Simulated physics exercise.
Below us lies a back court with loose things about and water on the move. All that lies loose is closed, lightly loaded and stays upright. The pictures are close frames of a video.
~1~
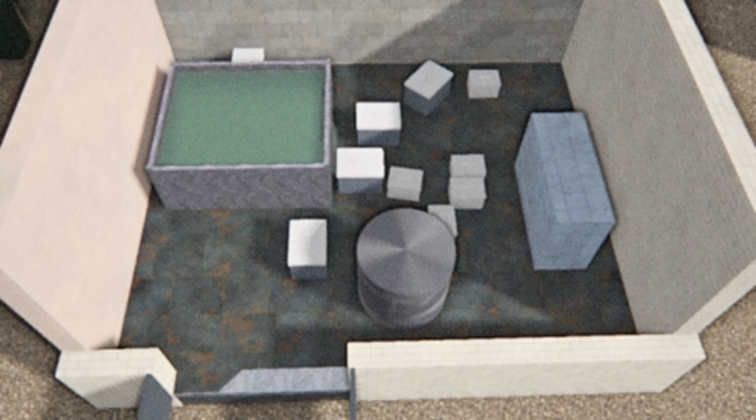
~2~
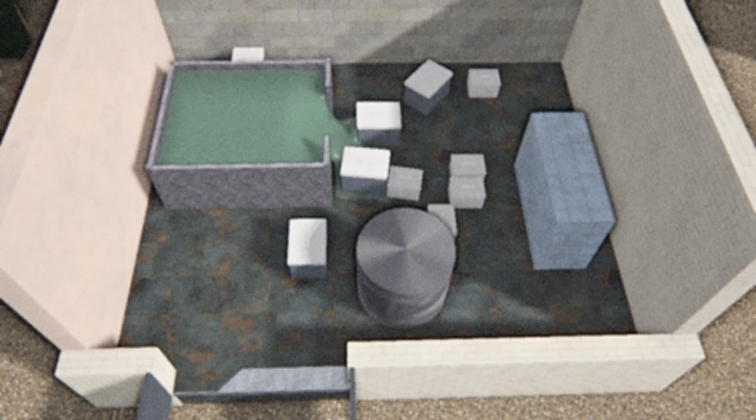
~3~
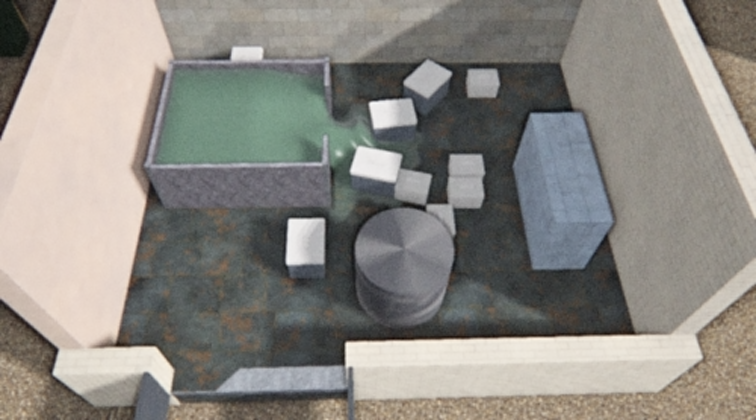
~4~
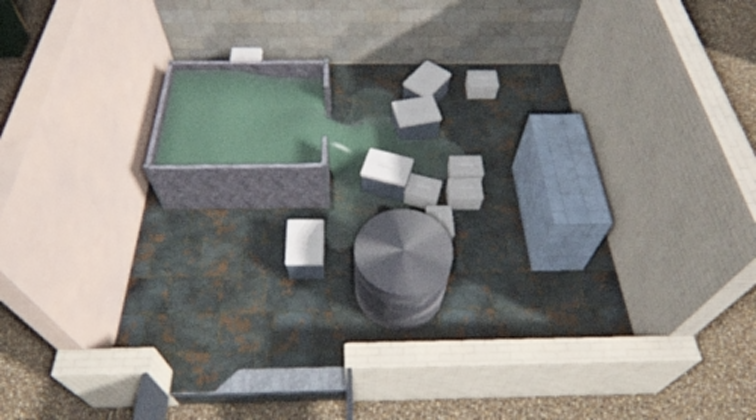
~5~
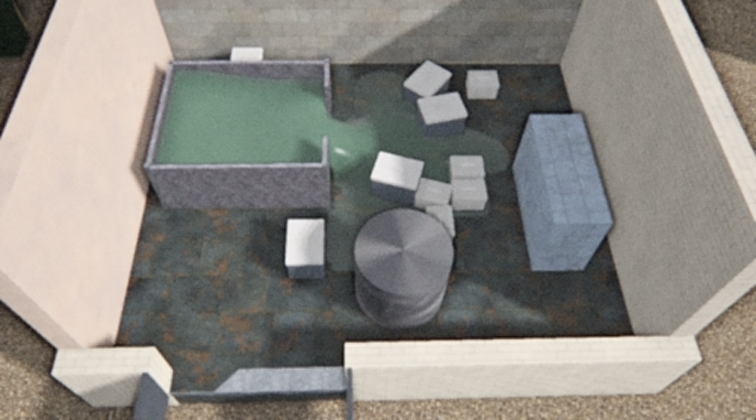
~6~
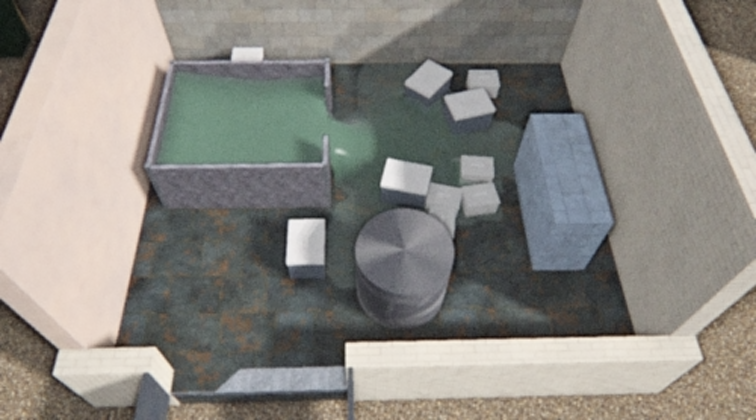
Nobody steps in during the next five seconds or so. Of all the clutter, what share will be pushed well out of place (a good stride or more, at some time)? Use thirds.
Share: At least two thirds.
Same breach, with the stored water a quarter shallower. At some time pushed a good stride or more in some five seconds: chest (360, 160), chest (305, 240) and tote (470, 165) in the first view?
As listed: Moved that far, short of that, moved that far.
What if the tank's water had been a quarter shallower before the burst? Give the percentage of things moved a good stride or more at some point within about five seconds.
Some 80 per cent.
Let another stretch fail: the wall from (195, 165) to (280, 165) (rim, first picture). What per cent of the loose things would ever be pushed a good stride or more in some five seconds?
Some 0 per cent.
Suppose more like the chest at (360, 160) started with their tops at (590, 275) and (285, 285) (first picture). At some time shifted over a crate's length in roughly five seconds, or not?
In turn: Short of that, no.
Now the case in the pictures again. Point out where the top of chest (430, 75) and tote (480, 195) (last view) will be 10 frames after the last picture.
Near (522, 56) and (537, 341).
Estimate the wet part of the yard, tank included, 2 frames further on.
Near 40 in a hundred.
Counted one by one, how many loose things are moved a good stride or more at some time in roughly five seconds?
It comes to 8.
A moment on, 4 of 10 are well off their spots; 2 afloat.
Next, 8 of 10 are well off their spots; 5 afloat.
Later, 8 of 10 are well off their spots; 6 afloat.
In the end, 8 of 10 are well off their spots, and 8 have been at some point; 7 afloat.
